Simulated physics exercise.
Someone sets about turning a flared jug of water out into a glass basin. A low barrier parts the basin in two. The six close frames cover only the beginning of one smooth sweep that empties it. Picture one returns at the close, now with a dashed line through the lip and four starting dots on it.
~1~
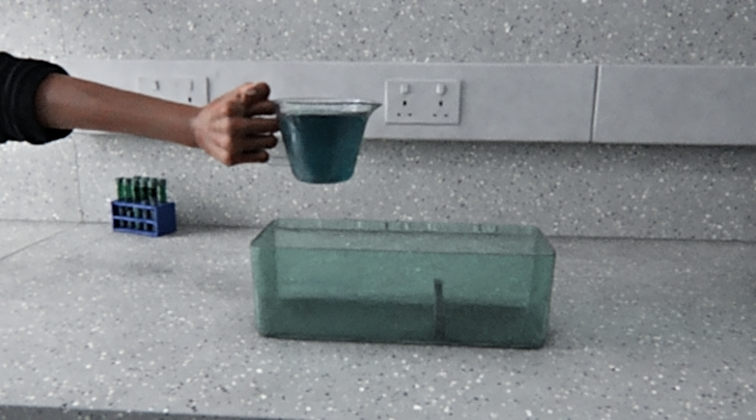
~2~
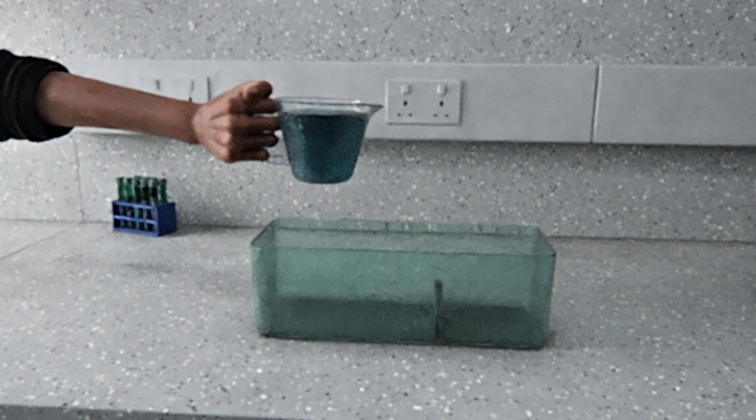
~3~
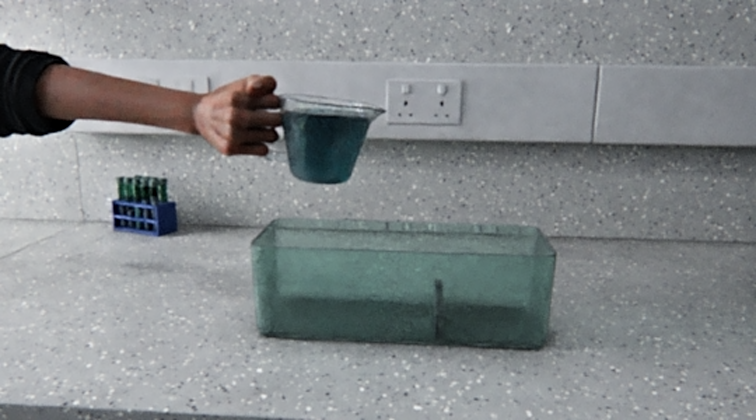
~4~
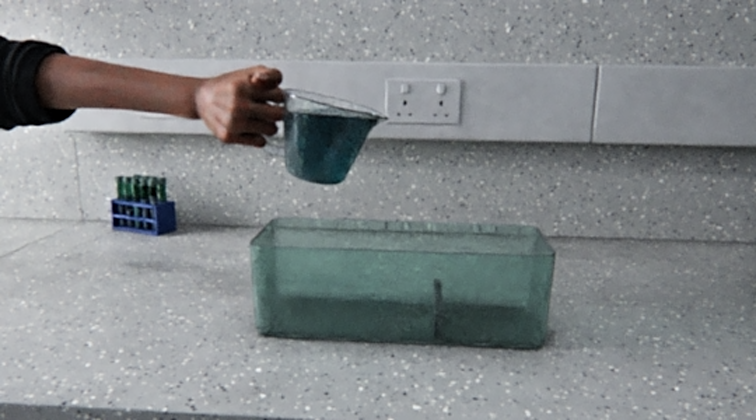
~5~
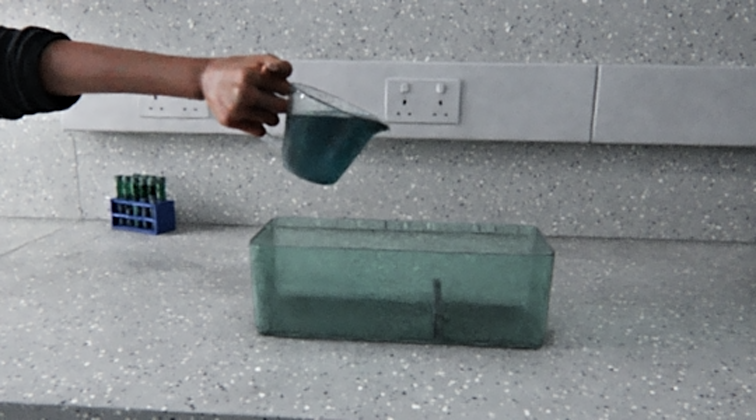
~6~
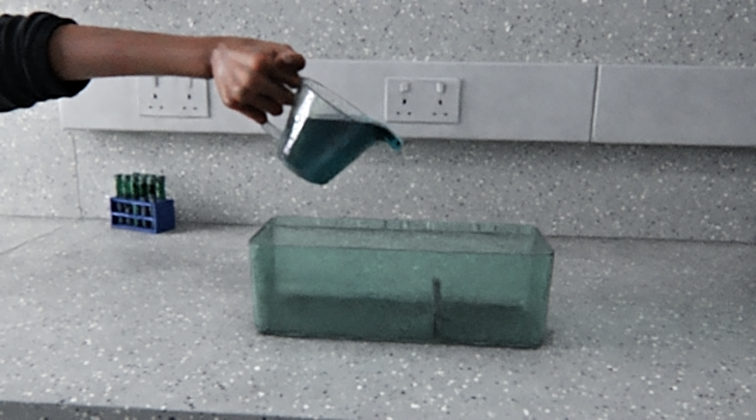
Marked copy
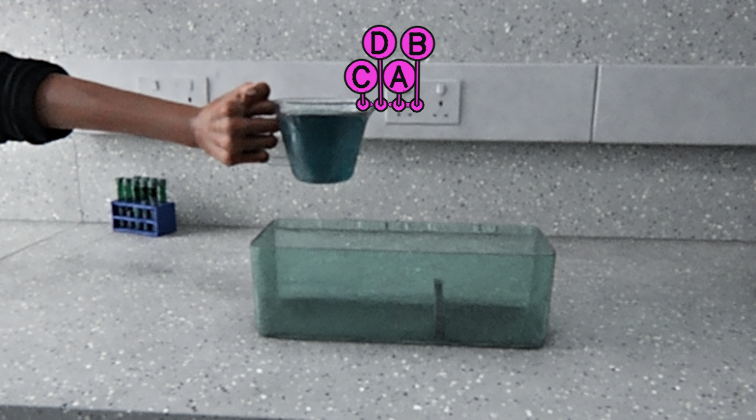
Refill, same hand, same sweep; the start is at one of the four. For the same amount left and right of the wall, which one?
Use spot A.
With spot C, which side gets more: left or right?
More ends on the left.
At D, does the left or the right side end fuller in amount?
The left one.
On the marked copy, A at (398, 104); B at (416, 105); C at (363, 104); D at (380, 104).
With A, about 54 % ends left of the wall and 46 % right of it.
With B, about 24 % ends left of the wall and 75 % right of it.
With C, about 90 % ends left of the wall and 7 % right of it; 3 % is lost outside.
With D, about 80 % ends left of the wall and 18 % right of it.
